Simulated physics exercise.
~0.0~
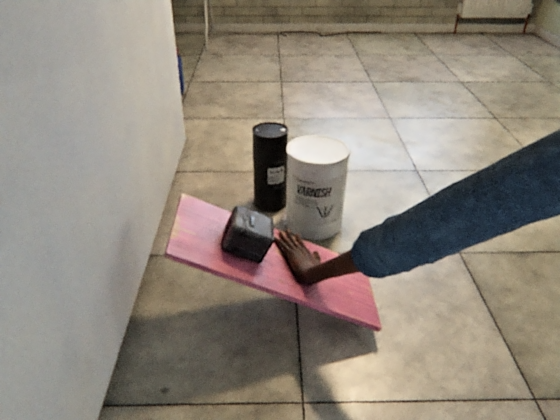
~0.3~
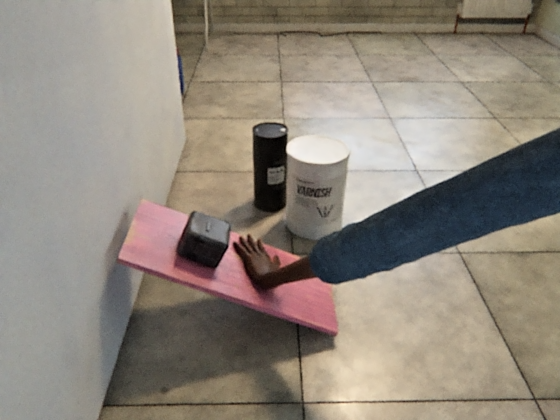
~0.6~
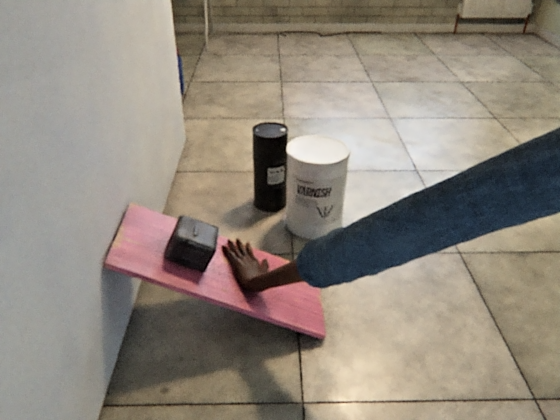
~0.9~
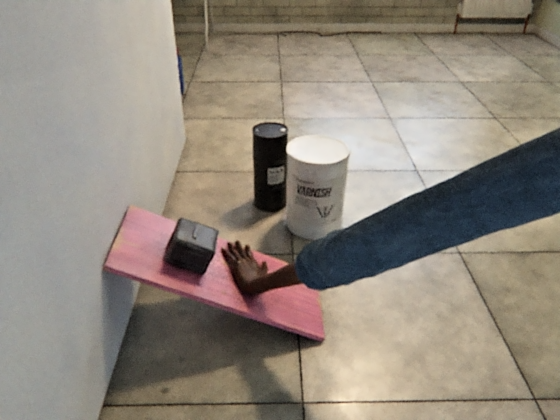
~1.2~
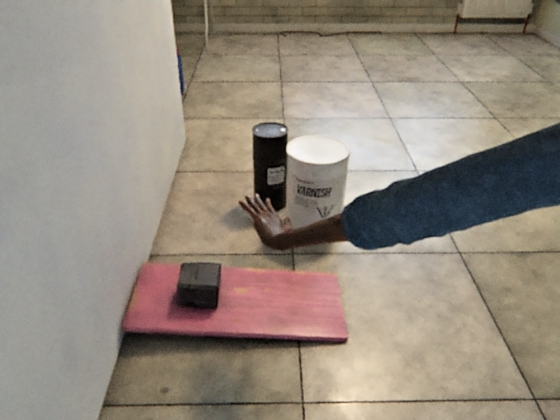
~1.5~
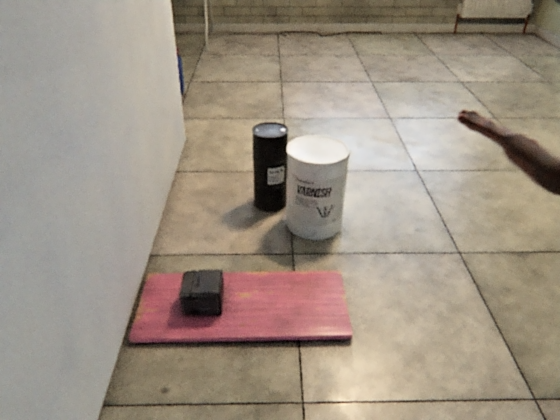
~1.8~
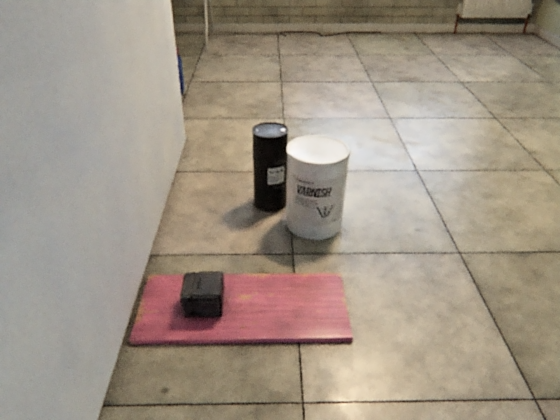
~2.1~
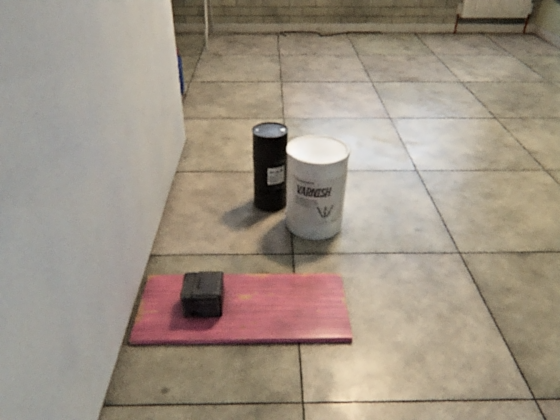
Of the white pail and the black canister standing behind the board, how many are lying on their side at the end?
None of them are. The white pail and the black canister both still stand upright where they were.
